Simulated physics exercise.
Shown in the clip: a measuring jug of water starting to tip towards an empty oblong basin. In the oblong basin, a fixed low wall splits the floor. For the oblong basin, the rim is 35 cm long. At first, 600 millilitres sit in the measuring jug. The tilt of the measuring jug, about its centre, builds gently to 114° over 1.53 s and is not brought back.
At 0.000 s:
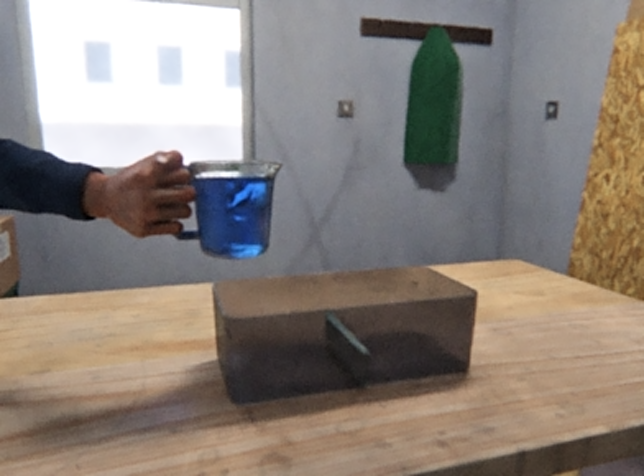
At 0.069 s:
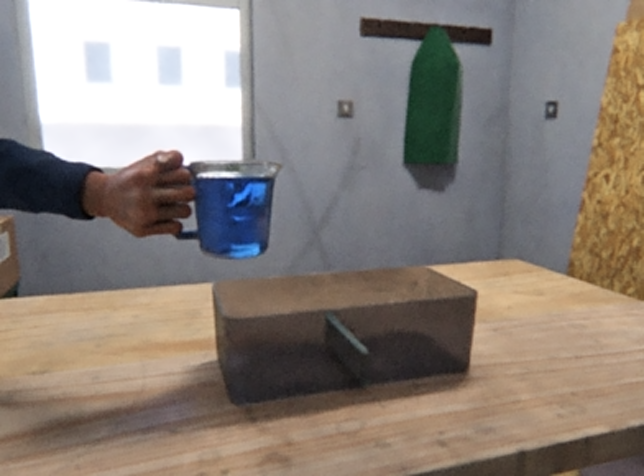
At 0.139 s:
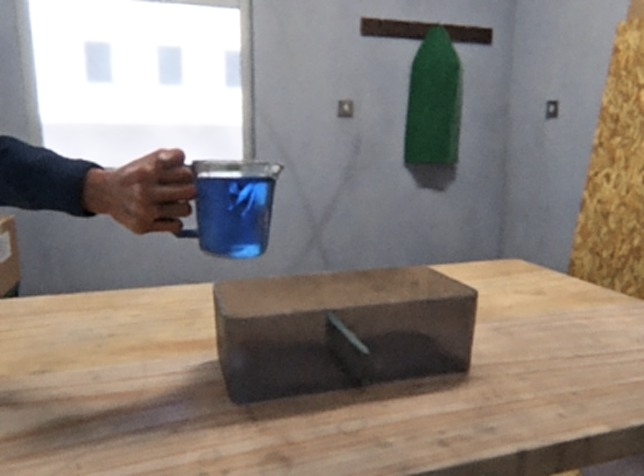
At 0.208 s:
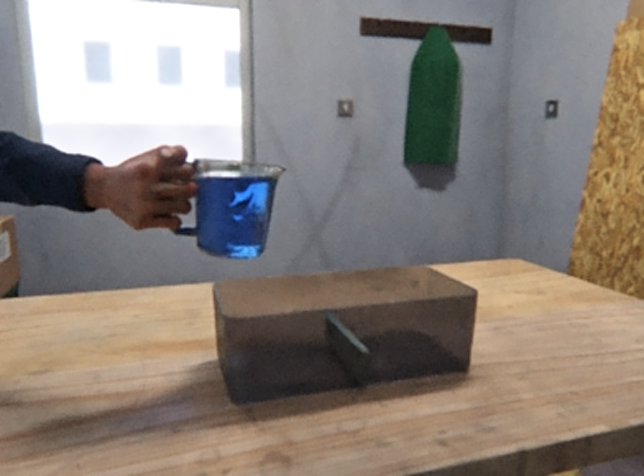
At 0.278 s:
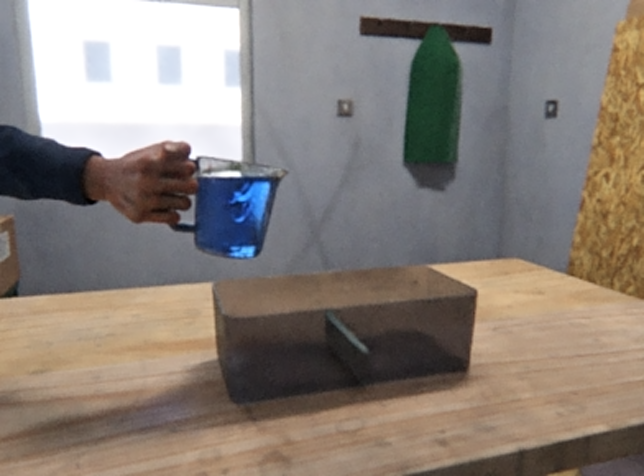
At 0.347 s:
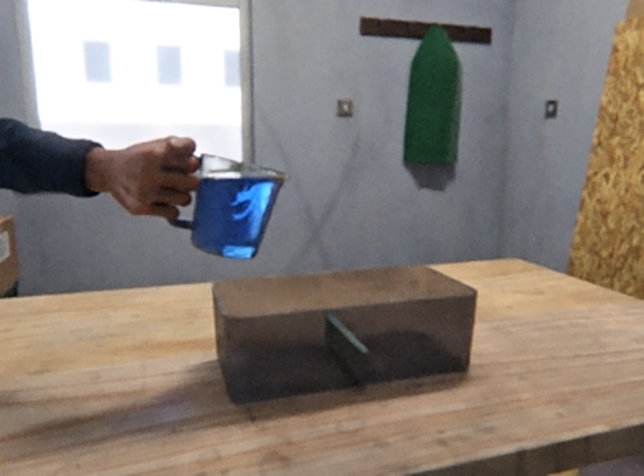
The footage shows a hand holding a glass measuring jug of blue liquid above and slightly left of an oblong basin on a wooden table; the jug stays nearly upright at first, then the hand gradually tilts it slightly rightward.
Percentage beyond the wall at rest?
18 per cent.
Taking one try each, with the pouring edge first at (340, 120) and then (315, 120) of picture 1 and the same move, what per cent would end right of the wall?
It comes to 95 per cent, and then 90 per cent.
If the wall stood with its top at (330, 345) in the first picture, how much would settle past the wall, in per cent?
In that case, some 70 percent.
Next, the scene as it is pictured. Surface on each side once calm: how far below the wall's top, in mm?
The left comes to roughly 26 mm and the right to roughly 40 mm.
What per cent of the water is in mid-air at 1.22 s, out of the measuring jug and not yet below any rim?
Around 10 percent of the liquid.
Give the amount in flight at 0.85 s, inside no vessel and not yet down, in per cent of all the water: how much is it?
Some 16 per cent.
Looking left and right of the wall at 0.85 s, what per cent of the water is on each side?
I'd say some 8 in a hundred on the left and 3 on the right.
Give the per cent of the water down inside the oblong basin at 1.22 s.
Value: Approx. 74 %.
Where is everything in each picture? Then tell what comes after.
The first picture shows tilt 0°; pouring edge (282, 163); surface from (194, 176) to (272, 175); the oblong basin's rim runs from (218, 300) to (450, 280); the wall's top is at (345, 333).
The second picture shows tilt 1°; pouring edge (282, 164); surface from (194, 176) to (271, 175).
The third picture shows tilt 2°; pouring edge (284, 165); surface from (196, 176) to (272, 176).
The fourth picture shows tilt 5°; pouring edge (286, 168); surface from (197, 176) to (274, 176).
The fifth picture shows tilt 9°; pouring edge (288, 171); surface from (198, 176) to (277, 176).
The sixth picture shows tilt 14°; pouring edge (290, 176); surface from (202, 178) to (281, 177).
After 0.85 s the tilt is 67° and 72 per cent is still to pour, 8 is left of the wall and 3 right of it.
After 1.22 s the tilt is 103° and 14 per cent is still to pour, 58 is left of the wall and 17 right of it.
After 1.61 s the tilt is 114° and 0 per cent is still to pour, 81 is left of the wall and 18 right of it.
After 2.03 s the tilt is 114° and 0 per cent is still to pour, 81 is left of the wall and 18 right of it.
In the end 81 per cent lies left of the wall, 18 right of it and 1 outside.
